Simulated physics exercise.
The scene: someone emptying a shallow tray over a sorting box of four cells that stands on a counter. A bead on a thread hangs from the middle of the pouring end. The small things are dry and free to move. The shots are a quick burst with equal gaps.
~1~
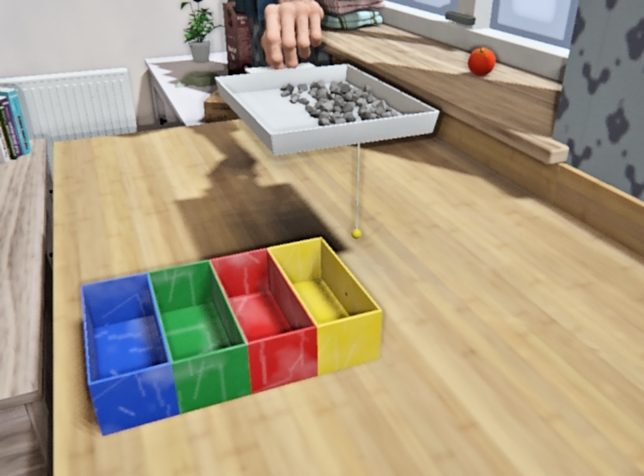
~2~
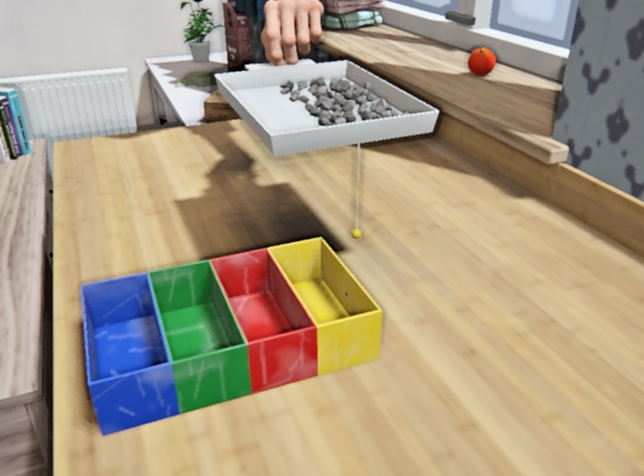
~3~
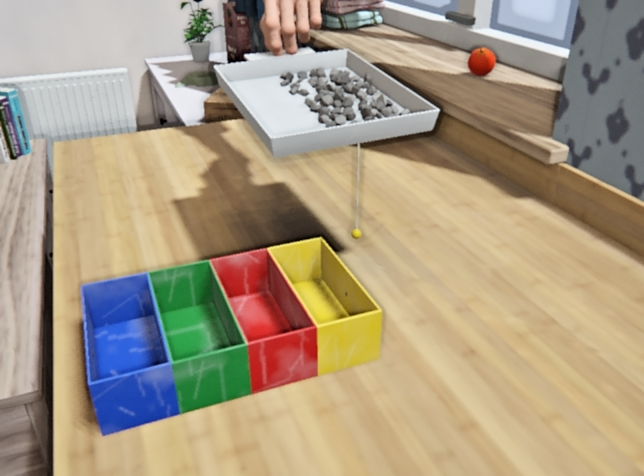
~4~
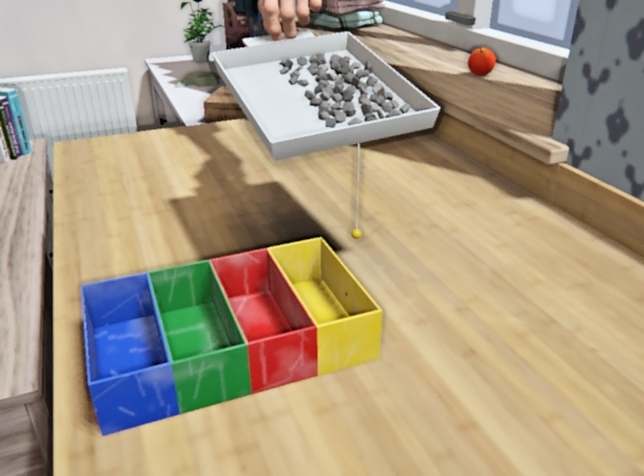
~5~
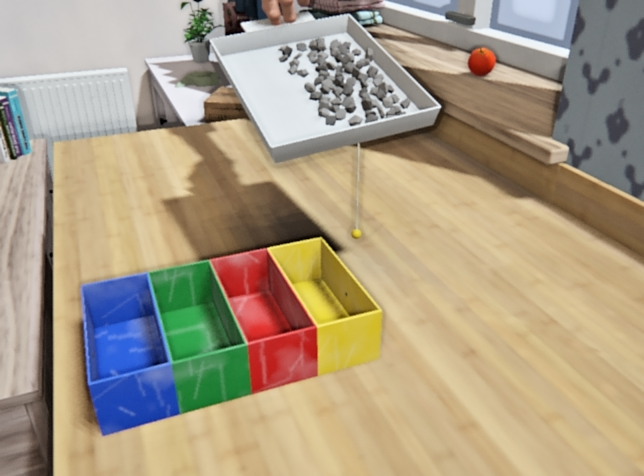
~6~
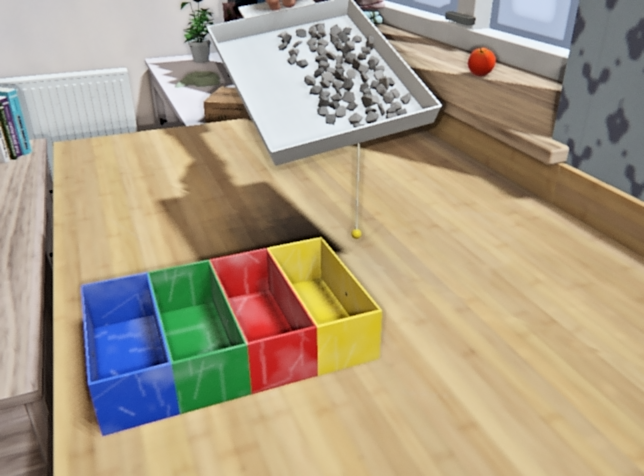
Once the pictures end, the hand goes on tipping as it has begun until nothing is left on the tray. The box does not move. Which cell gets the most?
The yellow cell gets the most.
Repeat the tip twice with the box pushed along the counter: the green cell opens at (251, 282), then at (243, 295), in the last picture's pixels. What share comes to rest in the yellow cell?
In turn 20 and 20 in a hundred.
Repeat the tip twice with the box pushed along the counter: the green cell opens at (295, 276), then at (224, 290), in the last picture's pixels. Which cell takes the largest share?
At the first place that green cell, at the second that red cell.
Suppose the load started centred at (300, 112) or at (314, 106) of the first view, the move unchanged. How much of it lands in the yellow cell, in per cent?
In turn 70 and 70 in a hundred.
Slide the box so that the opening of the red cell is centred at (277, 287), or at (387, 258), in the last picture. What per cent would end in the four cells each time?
Roughly 90 per cent, and 100 per cent.
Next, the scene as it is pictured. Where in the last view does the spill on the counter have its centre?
At about (411, 325).
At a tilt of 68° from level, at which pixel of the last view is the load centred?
At about (333, 129).
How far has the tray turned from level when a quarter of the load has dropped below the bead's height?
At about 90°.
Just after the last frame, tray tipped steeply; almost all on the tray; just a few falling or outside the box.
A moment on, tray tipped past a quarter turn; roughly a third on the tray; roughly a quarter in the yellow cell; about a tenth in the red cell; roughly a quarter falling or outside the box.
Further on, tray tipped past a quarter turn; roughly two thirds in the yellow cell; roughly a quarter in the red cell; roughly a quarter falling or outside the box.
When it is over, tray tipped past a quarter turn; roughly two thirds in the yellow cell; roughly a quarter in the red cell; not one in the blue cell; not one in the green cell; roughly a quarter outside the box.
